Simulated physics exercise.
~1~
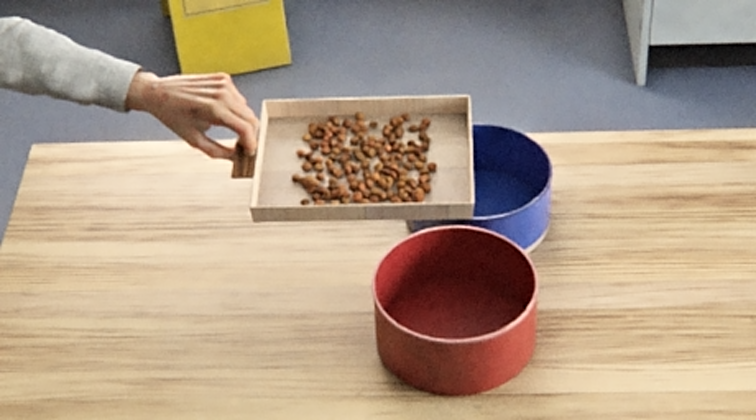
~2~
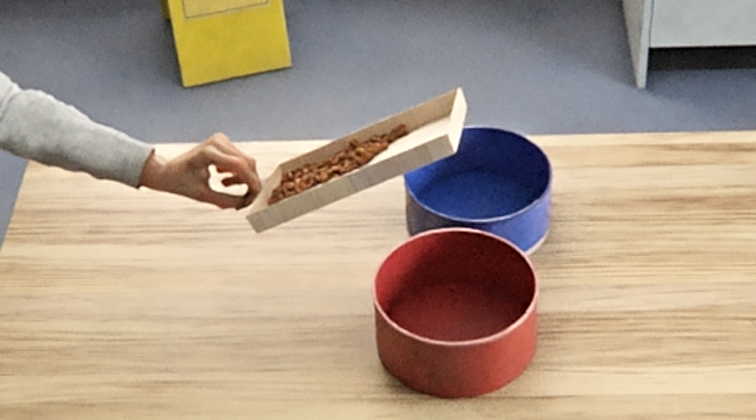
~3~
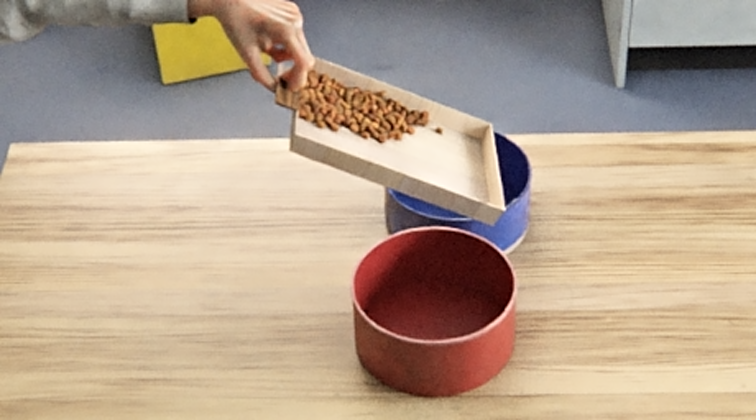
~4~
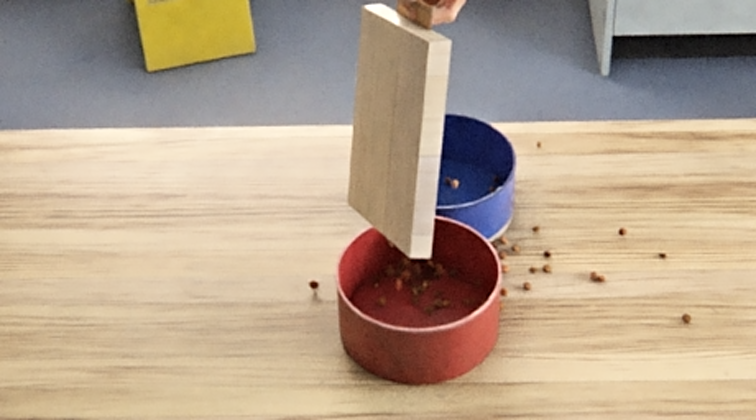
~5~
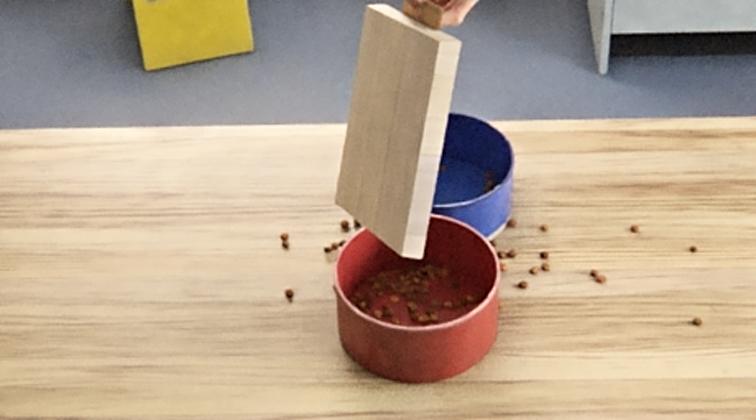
On a wooden table, a hand tilting a tray of kibble, levelling it, then tipping pieces into a red pot, many scattering outside.
